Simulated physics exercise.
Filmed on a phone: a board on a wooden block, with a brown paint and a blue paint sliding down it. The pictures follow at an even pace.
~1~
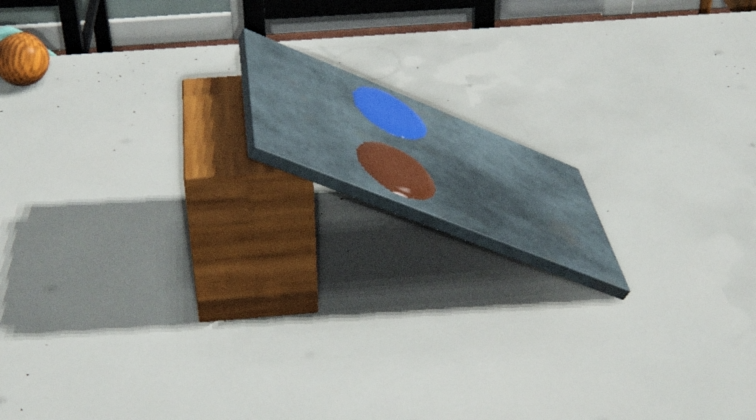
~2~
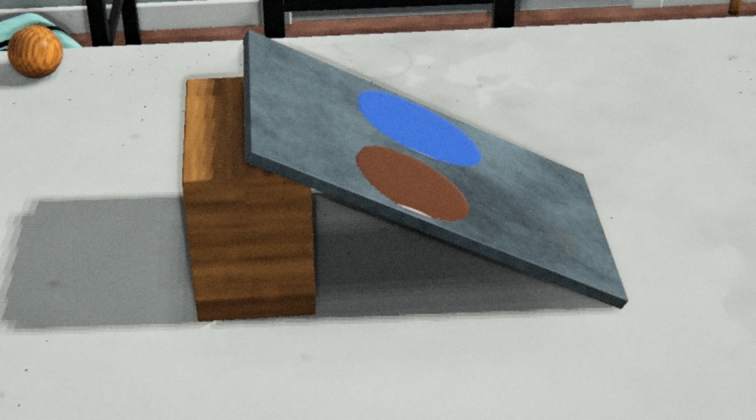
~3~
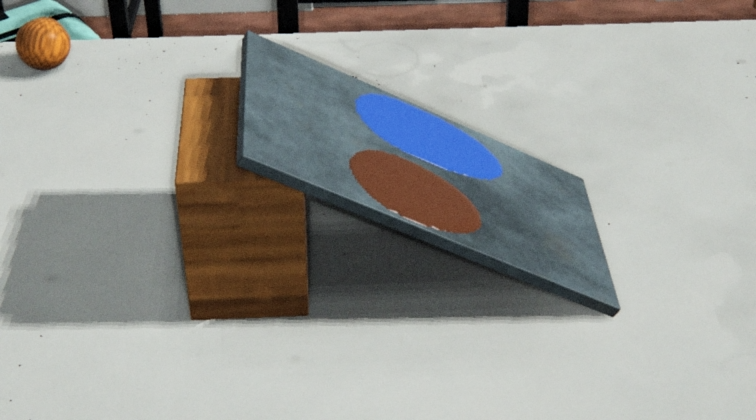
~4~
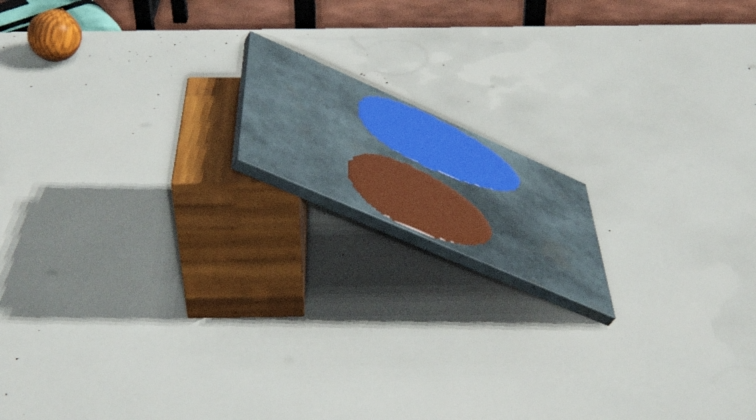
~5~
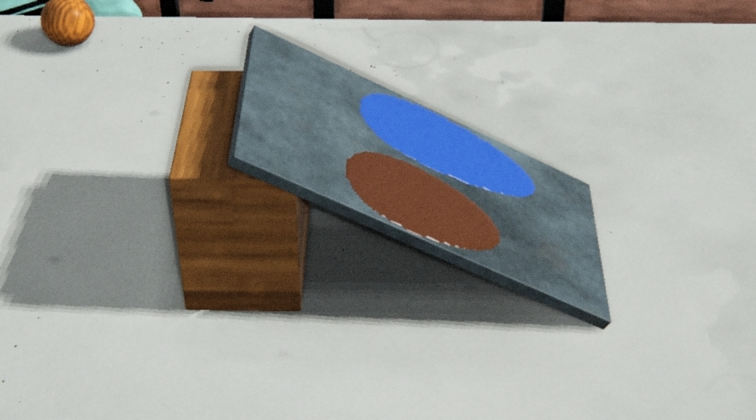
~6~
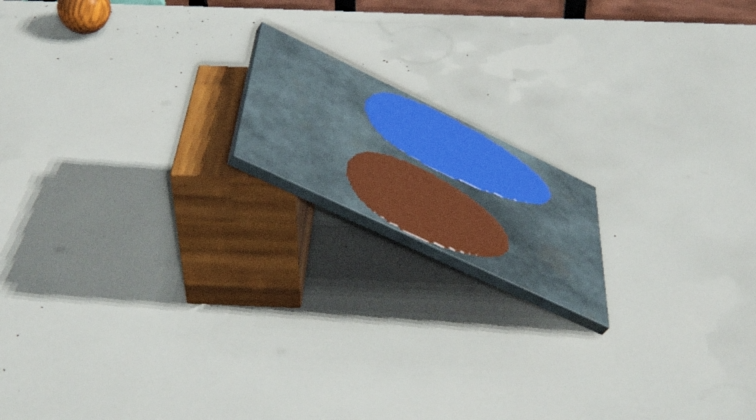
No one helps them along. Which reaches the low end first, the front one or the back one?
First at the edge is the back one.
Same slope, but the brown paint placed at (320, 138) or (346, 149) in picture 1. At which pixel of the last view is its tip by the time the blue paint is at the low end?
At about (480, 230), and at (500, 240).
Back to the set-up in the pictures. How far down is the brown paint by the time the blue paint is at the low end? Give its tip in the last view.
Close to (543, 258).
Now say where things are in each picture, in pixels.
The first picture shows tip of the brown paint half way down; tip of the blue paint (415, 122) half way down.
The second picture shows tip of the brown paint (460, 200) half way down; tip of the blue paint three quarters of the way down.
The third picture shows tip of the brown paint half way down; tip of the blue paint (495, 164) three quarters of the way down.
The fourth picture shows tip of the brown paint (480, 224) three quarters of the way down; tip of the blue paint three quarters of the way down.
The fifth picture shows tip of the brown paint three quarters of the way down; tip of the blue paint (524, 181) three quarters of the way down.
The sixth picture shows tip of the brown paint (499, 238) three quarters of the way down; tip of the blue paint three quarters of the way down.
Next, the brown paint is three quarters of the way down; the blue paint is close to the edge.
Finally, the brown paint is three quarters of the way down; the blue paint is at the low edge.
